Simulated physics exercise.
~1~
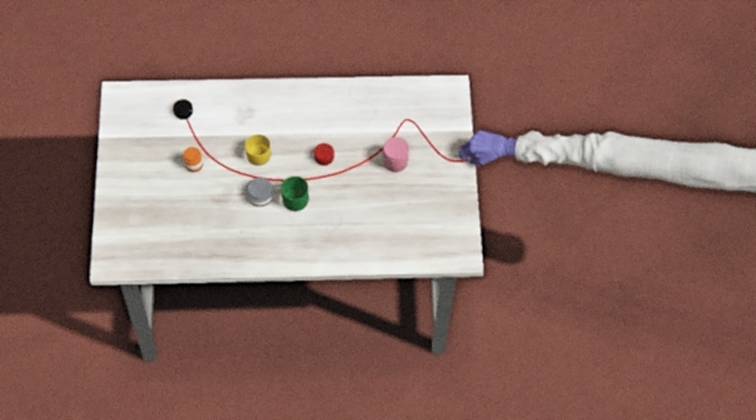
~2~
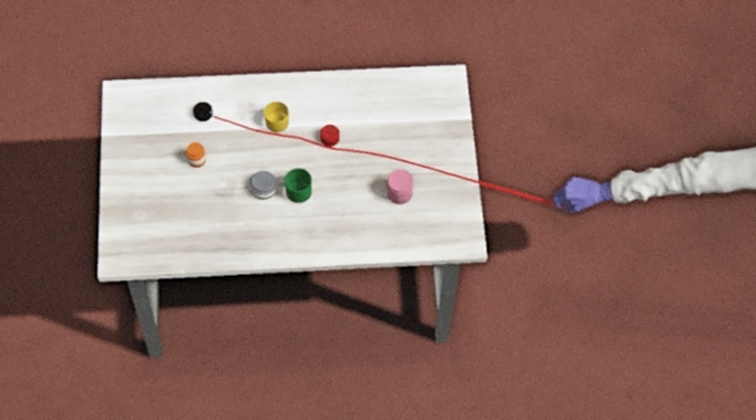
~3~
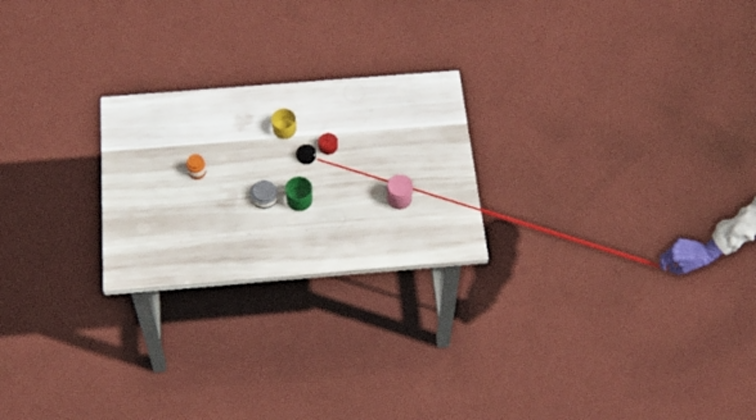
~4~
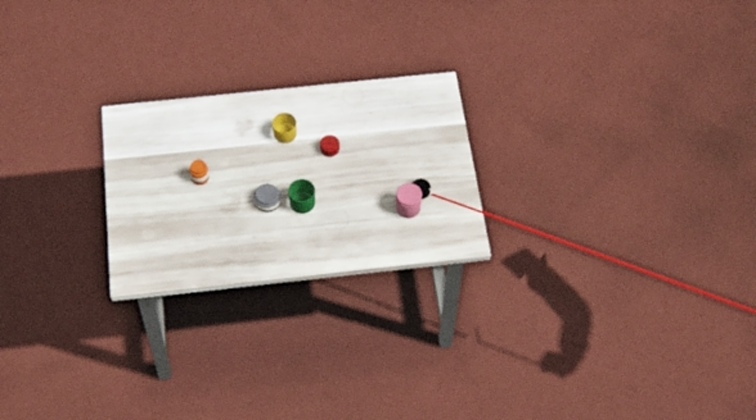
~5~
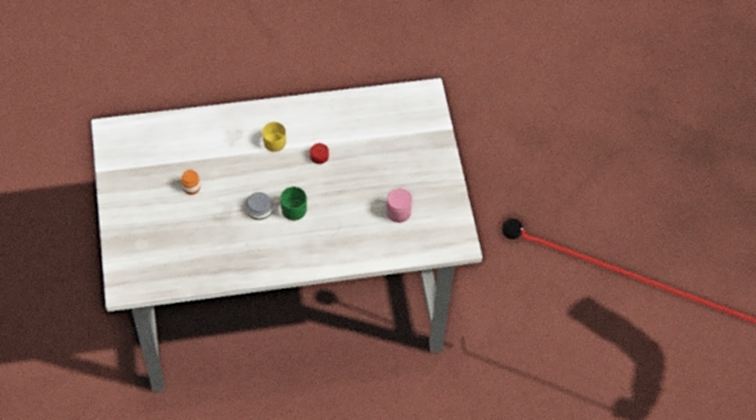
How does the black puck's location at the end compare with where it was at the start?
At the start the black puck sits on the upper left part of the tabletop. By the end it is off the table, beyond the right edge.
A gloved hand drags a black puck by its red lead off the table's right side.
